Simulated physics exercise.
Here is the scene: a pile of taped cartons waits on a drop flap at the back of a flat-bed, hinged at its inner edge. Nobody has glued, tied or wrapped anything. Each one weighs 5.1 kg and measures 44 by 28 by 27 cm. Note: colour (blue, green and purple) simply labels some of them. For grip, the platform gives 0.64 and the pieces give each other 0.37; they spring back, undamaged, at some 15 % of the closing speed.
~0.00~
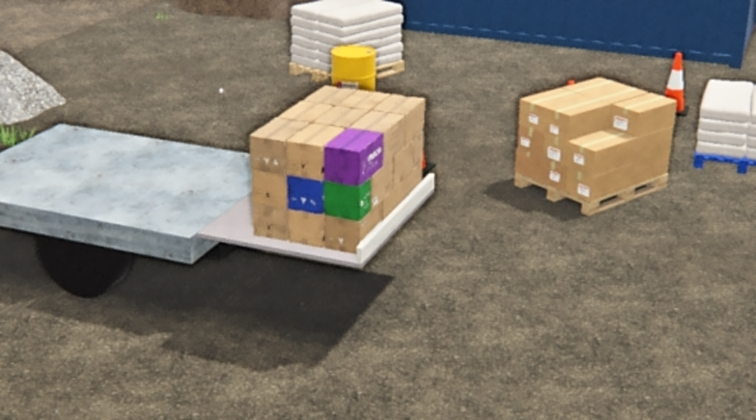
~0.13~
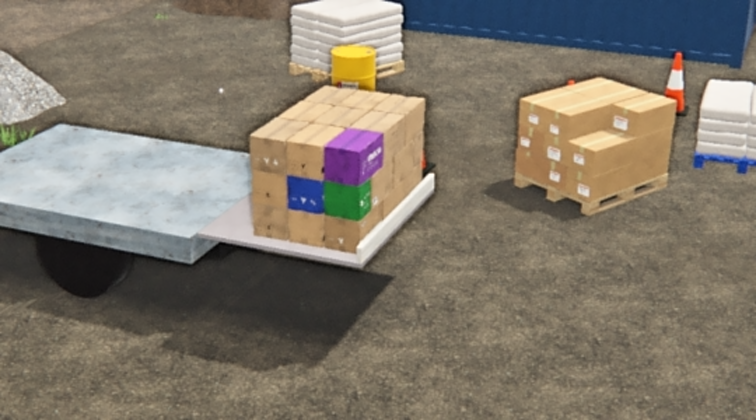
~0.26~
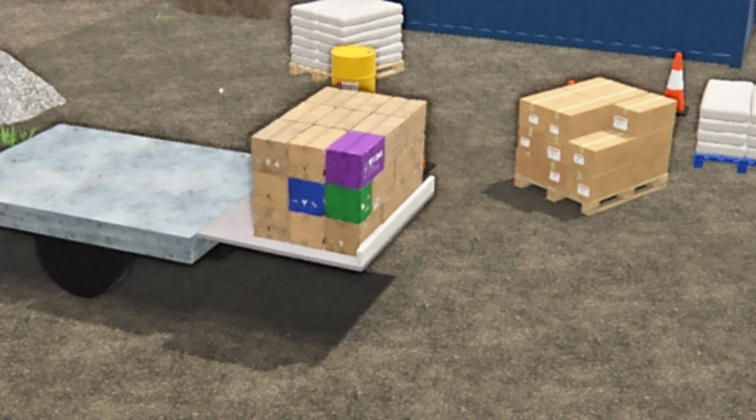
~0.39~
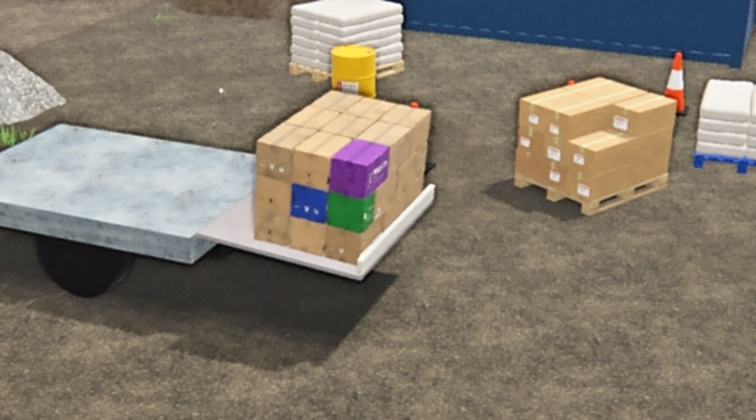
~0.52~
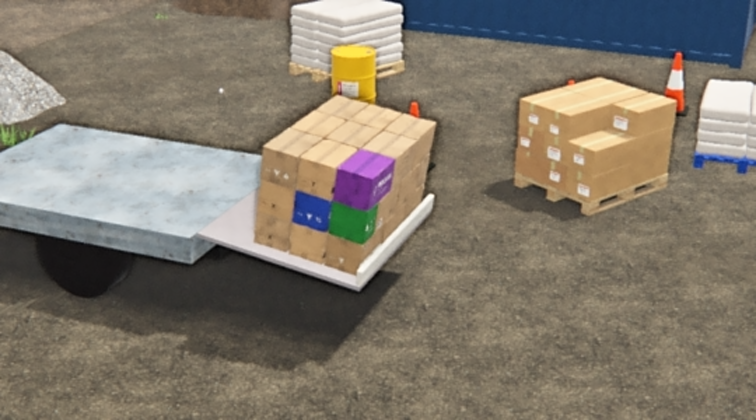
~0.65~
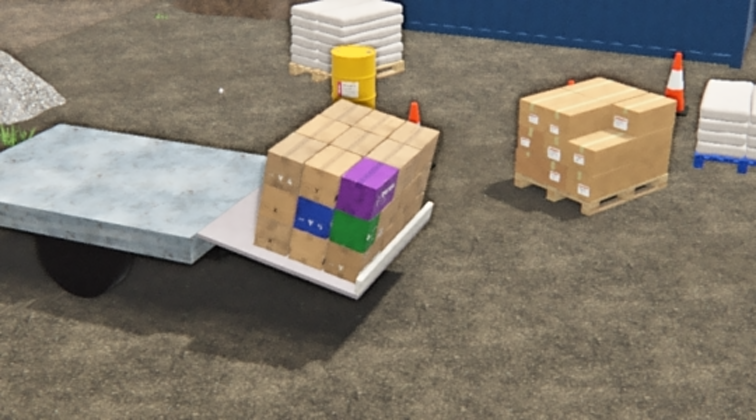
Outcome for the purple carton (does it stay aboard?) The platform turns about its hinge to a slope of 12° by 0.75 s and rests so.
Holds.
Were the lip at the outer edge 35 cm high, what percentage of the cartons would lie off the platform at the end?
I'd say 0 % in that case.
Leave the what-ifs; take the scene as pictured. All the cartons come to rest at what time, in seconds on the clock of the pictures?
At roughly 1.5 seconds.
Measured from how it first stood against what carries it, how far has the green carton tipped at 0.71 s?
Its tilt comes to about 0° at that moment.
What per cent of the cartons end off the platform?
I'd put it at roughly 0 per cent of them.
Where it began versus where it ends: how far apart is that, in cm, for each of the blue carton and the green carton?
Net displacement (cm): Blue = 20; green = 30.
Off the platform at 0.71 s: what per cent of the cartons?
By then 0 per cent.
After 0.71 s, slope 12°; none of the 30 cartons off the platform; purple carton unmoved.
In the end (1.5 s), slope 12°; none of the 30 cartons off the platform; purple carton unmoved; green carton unmoved; blue carton unmoved. From the last view, middles, purple carton near (368, 191), green carton near (355, 229).
